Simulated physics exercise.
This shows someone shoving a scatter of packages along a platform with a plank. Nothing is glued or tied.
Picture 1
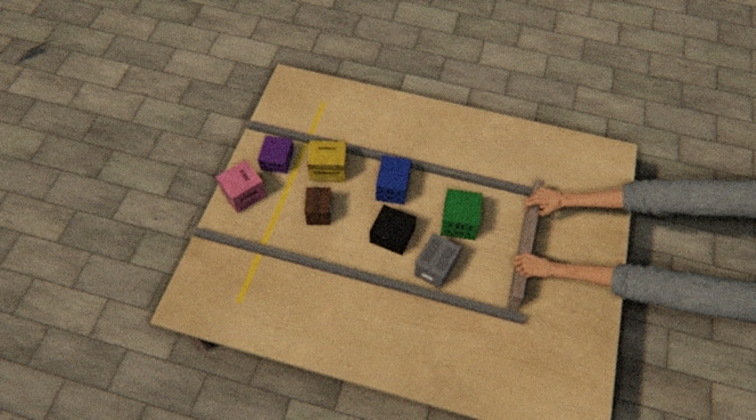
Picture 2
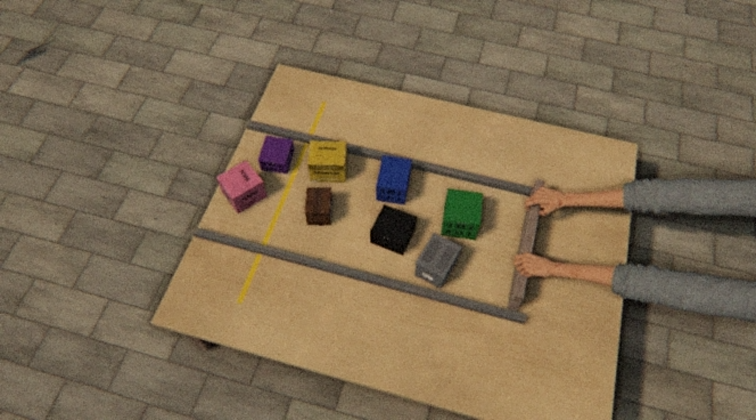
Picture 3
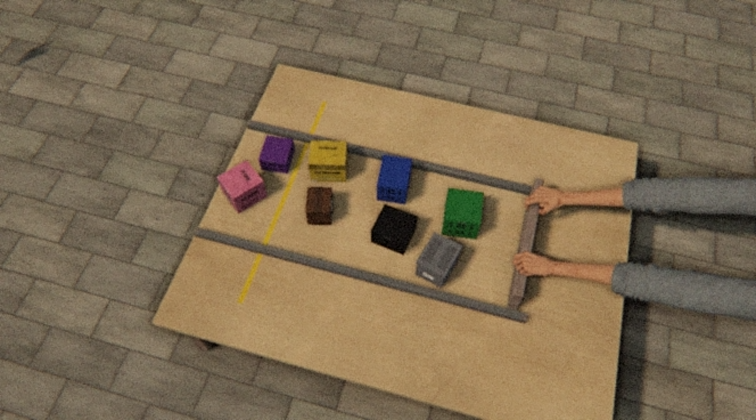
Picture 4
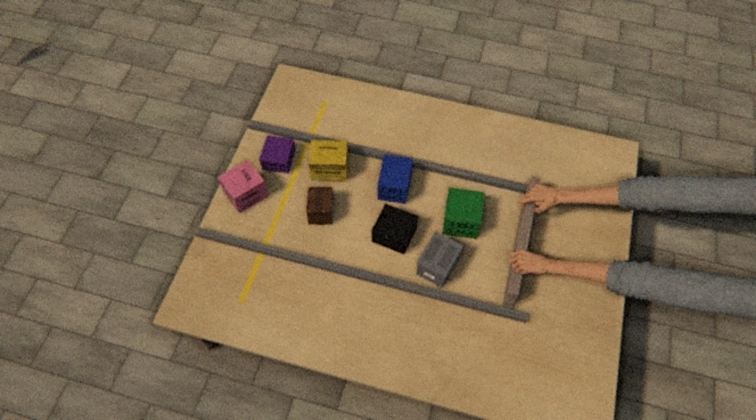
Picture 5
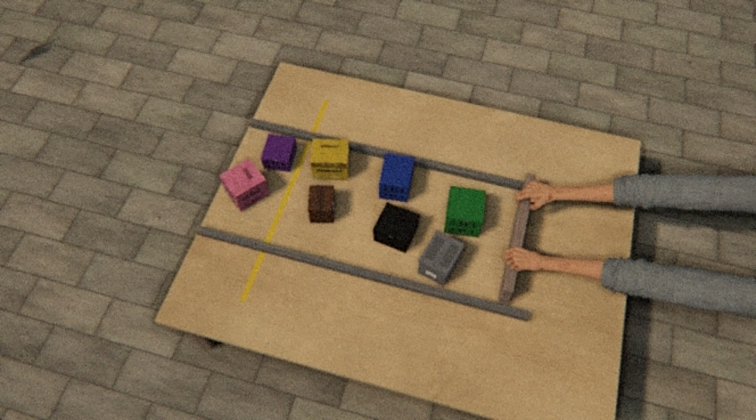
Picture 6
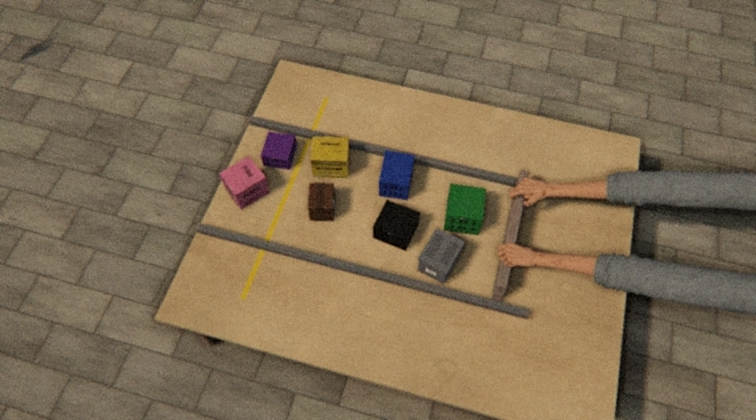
Two hands slid a plank slightly to the left along a wooden platform, toward eight scattered, different-coloured boxes between two grey rails, while the boxes stayed practically still around a yellow line.
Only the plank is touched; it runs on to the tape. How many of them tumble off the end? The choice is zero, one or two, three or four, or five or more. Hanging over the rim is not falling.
Outcome: The number that fall off is three or four.
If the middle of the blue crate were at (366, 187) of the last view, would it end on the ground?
It stays on.
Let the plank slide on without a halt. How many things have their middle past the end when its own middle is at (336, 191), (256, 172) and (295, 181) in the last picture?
In that order 0, 6 and 3.
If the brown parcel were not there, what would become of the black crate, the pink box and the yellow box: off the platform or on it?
The black crate stays on; the pink box drops off; the yellow box tumbles off.
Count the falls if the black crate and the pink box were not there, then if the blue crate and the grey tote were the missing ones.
The counts: 2 and 2.
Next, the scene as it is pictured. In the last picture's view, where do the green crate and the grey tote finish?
First (277, 163), then (258, 215).
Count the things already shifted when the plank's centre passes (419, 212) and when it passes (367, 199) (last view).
4 and 7.
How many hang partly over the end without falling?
1 of them.
A little later, none off yet; pink box at rest near (245, 183); purple crate at rest near (279, 151); yellow box at rest near (331, 158).
Next, none off yet; pink box at rest near (245, 183); purple crate shifted a little near (265, 146); yellow box shifted about its own width near (295, 148).
When it is over, the number that fall off is three or four; down, yellow box, purple crate and pink box.
